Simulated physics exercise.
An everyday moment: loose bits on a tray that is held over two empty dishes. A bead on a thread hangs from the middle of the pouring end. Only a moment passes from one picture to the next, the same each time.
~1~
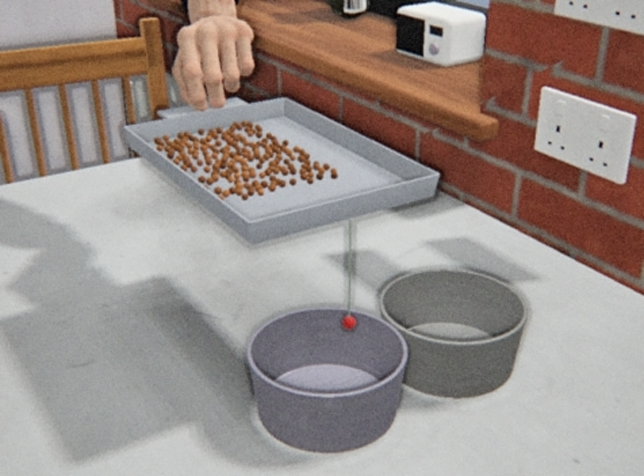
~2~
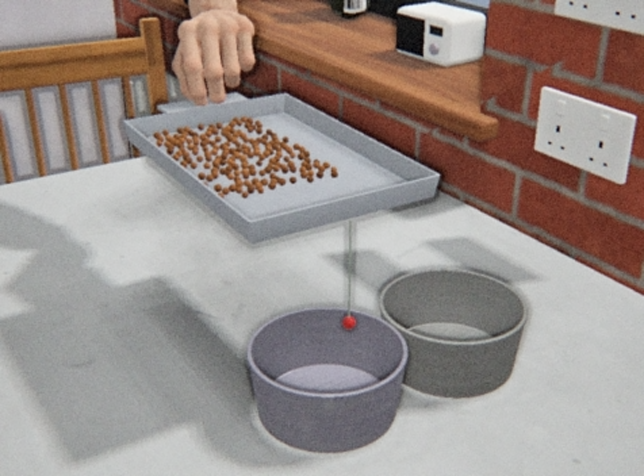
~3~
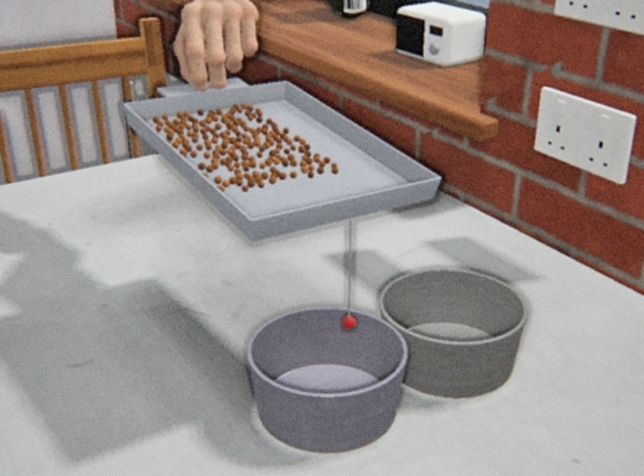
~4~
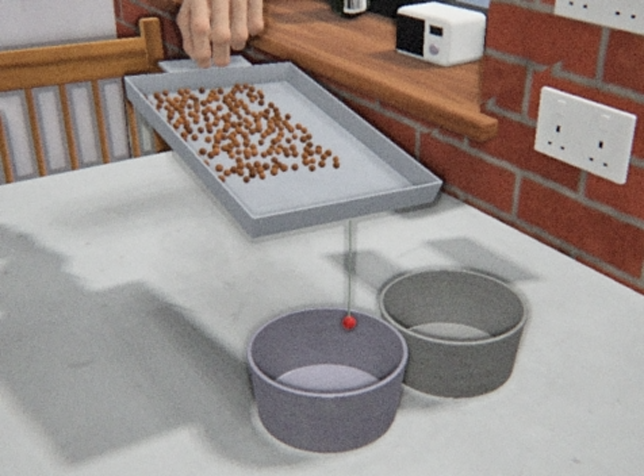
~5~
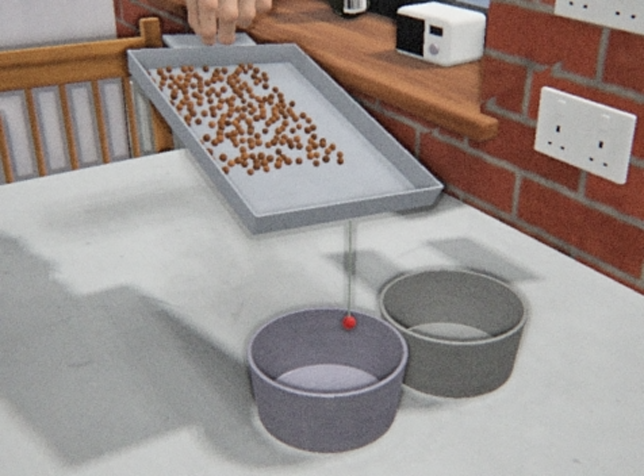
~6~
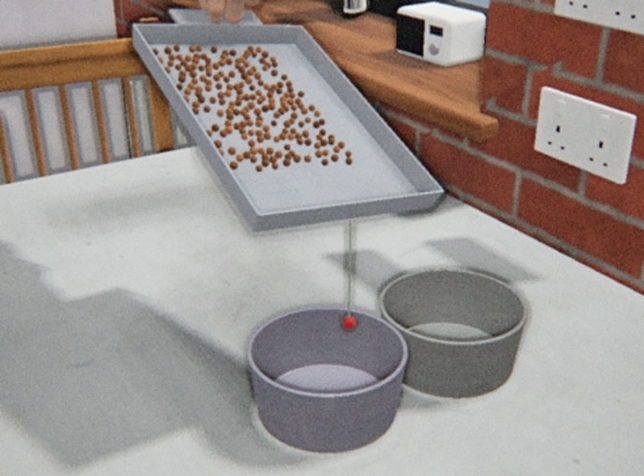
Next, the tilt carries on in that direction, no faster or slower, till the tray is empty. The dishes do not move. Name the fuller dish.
The right-hand dish gets more.
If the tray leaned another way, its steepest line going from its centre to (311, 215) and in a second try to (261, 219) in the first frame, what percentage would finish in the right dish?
About 0 and 0 per cent.
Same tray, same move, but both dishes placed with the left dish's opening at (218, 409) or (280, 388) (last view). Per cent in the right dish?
Near 20 % and 90 %.
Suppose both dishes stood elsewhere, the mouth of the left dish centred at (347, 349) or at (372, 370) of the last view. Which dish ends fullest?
First the right-hand dish, then the right dish.
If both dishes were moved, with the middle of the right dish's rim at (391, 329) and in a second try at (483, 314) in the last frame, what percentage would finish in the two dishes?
The first gives 80 %, the second 90 %.
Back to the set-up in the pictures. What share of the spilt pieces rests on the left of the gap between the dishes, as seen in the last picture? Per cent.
About 0 per cent.
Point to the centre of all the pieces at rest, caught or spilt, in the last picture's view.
Roughly at (452, 360).
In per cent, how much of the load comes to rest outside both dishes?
It comes to 20 per cent or so.
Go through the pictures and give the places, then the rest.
In the first picture, corners of the pouring end near (251, 220) and (434, 174), level; middle of the load near (232, 155), cereal balls; left dish near (371, 413); right dish near (499, 361); bead on its thread near (349, 323).
In the second picture, corners of the pouring end near (252, 220) and (435, 174), level; middle of the load near (232, 151).
In the third picture, corners of the pouring end near (253, 218) and (436, 177), tipped barely, lowest at the right corner; middle of the load near (232, 141).
In the fourth picture, corners of the pouring end near (255, 215) and (437, 181), tipped a little, lowest at the right corner; middle of the load near (234, 125).
In the fifth picture, corners of the pouring end near (258, 213) and (438, 185), tipped clearly, lowest at the right corner; middle of the load near (238, 110).
In the sixth picture, corners of the pouring end near (261, 212) and (439, 189), tipped clearly, lowest at the right corner; middle of the load near (247, 98), the whole lot on the move; left dish near (371, 413); right dish near (499, 361).
Shortly afterwards, tray tipped steeply; near two thirds on the tray; only a few in the right dish; only a few outside both; near a third in the air.
Next, tray tipped past a quarter turn; near a quarter on the tray; only a few in the left dish; near half in the right dish; a little outside both; a little in the air.
Some moments later, tray tipped past a quarter turn; only a few in the left dish; the bulk in the right dish; near a quarter outside both.
In the end, tray tipped past a quarter turn; only a few in the left dish; the bulk in the right dish; near a quarter outside both.
